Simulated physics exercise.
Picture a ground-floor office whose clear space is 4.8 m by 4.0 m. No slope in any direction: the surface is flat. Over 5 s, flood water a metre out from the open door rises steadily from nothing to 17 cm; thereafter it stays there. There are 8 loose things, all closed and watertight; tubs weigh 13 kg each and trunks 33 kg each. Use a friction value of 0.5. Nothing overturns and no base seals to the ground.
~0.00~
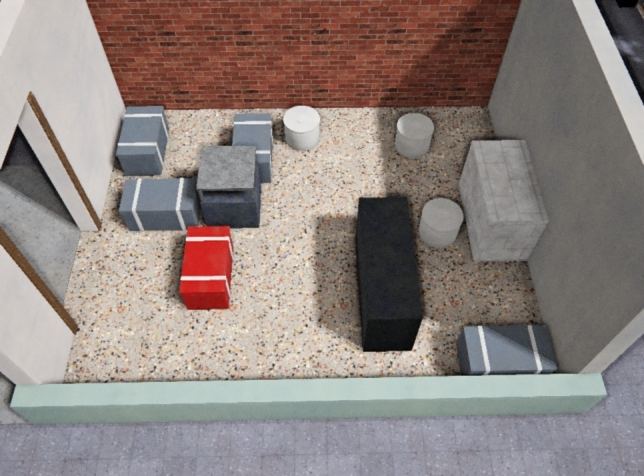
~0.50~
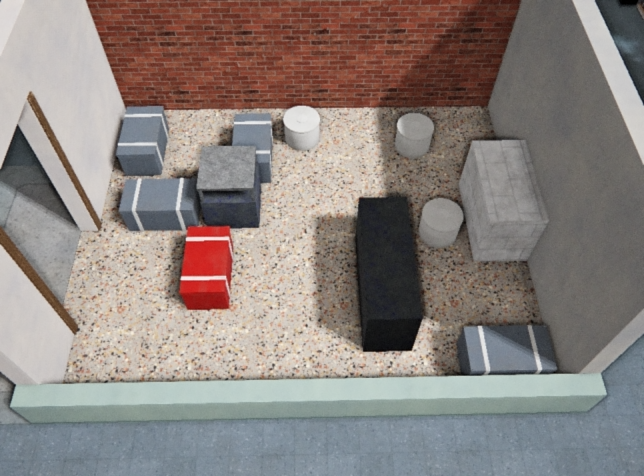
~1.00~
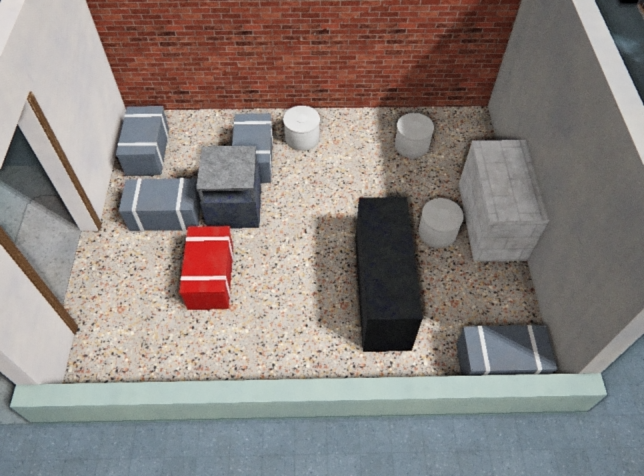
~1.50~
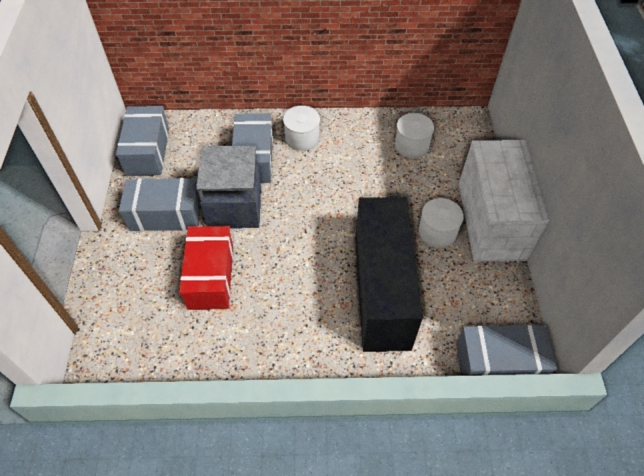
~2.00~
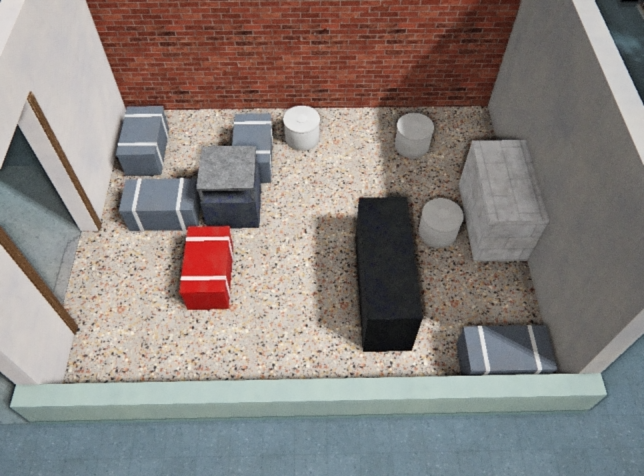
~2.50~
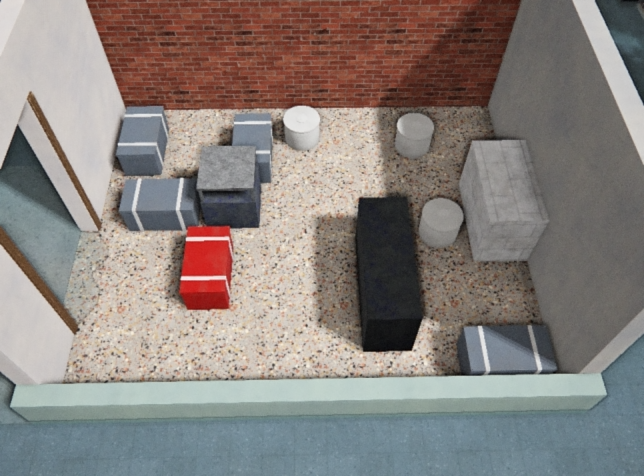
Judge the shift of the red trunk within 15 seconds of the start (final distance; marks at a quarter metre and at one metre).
It gets shunted far.
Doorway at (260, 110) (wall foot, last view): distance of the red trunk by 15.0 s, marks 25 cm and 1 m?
That would leave the red trunk practically in place.
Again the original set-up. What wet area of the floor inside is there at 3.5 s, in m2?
1.0 m2.
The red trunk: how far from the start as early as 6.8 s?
I'd guess some 40 cm by then.
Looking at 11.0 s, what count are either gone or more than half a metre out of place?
By that time the total stands at 1.
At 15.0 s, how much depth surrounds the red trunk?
Somewhere close to 10 cm.
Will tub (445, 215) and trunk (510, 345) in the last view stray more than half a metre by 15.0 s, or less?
The first is greater and the second greater.
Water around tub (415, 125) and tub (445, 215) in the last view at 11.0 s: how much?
I'd put it at 4 cm and 6 cm respectively.
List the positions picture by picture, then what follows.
In the first picture, the red trunk at (205, 258) rests on the ground; water covers 0.0 m2; 0 of 8 have shifted.
In the second picture, the red trunk at (205, 258) rests on the ground; 0.0 m2 under water; 0 of 8 have shifted.
In the third picture, the red trunk at (205, 258), on the bottom; 0.0 m2 under water; 0 of 8 have shifted.
In the fourth picture, the red trunk at (205, 258) rests on the ground; water covers 0.0 m2; 0 of 8 have shifted.
In the fifth picture, the red trunk at (205, 258), on the bottom; water covers 0.0 m2; 0 of 8 have shifted.
In the sixth picture, the red trunk at (205, 258), on the bottom; water covers 0.1 m2; 0 of 8 have shifted.
After 3.5 s the red trunk is near (205, 258), 0.0 m from its start, aground; 0 afloat.
After 6.8 s the red trunk is near (243, 263), 0.4 m from its start, aground; 0 afloat.
After 11.0 s the red trunk is near (337, 270), 1.4 m from its start, afloat; 1 afloat.
After 15.0 s the red trunk is near (339, 204), 1.6 m from its start, aground; 3 afloat.
